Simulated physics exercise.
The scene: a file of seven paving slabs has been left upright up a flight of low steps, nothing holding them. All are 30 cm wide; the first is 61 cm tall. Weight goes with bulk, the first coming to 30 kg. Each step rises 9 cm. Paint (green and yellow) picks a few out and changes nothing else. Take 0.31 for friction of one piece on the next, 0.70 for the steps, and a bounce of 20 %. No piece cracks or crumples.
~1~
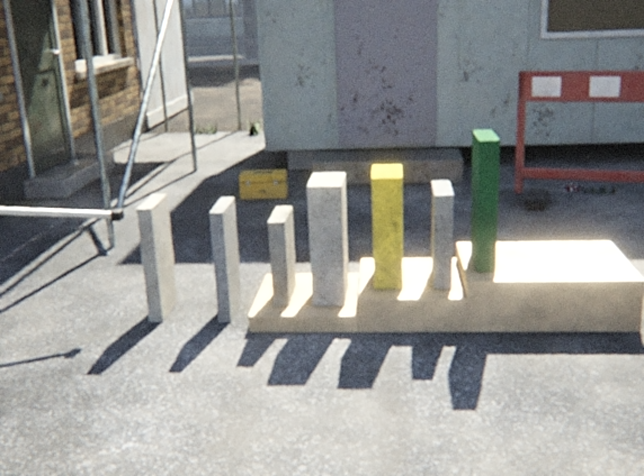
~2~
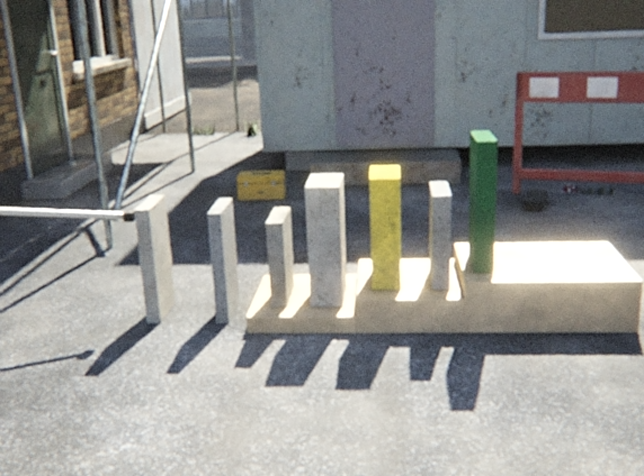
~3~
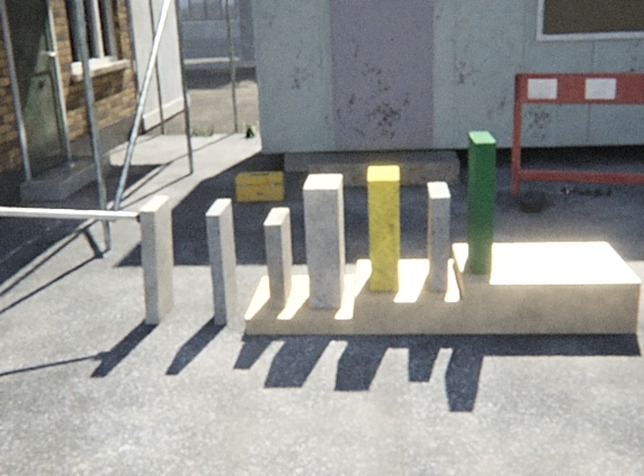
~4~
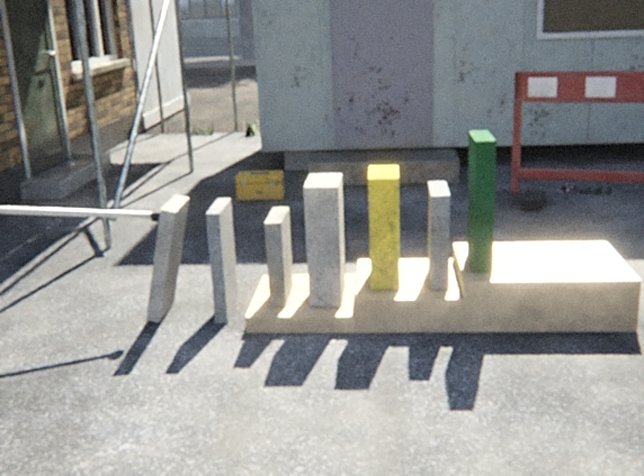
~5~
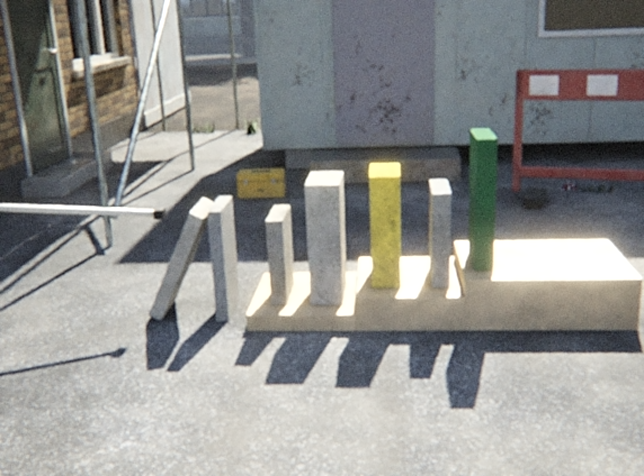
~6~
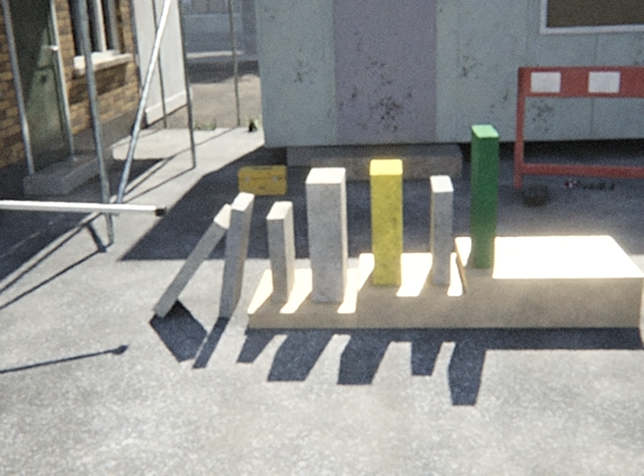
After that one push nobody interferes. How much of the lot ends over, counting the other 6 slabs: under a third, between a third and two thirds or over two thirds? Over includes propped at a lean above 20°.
It comes to over two thirds.
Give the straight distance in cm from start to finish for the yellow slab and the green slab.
About: Yellow 30, green 50.
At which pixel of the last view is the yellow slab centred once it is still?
Near (442, 233).
Then, 0.23 s past the last view, 1 of the 6 other slabs over.
Then, 1.03 s past the last view, 4 of the 6 other slabs over; yellow slab 25° from how it stood.
Then, 1.45 s past the last view, 6 of the 6 other slabs over; green slab 59° from how it stood; yellow slab 55° from how it stood.
In the end, 6 of the 6 other slabs over; green slab lying flat; yellow slab 56° from how it stood. That is 100 per cent. Not one is left standing. From the last view, middles, green slab near (567, 248), yellow slab near (442, 234).
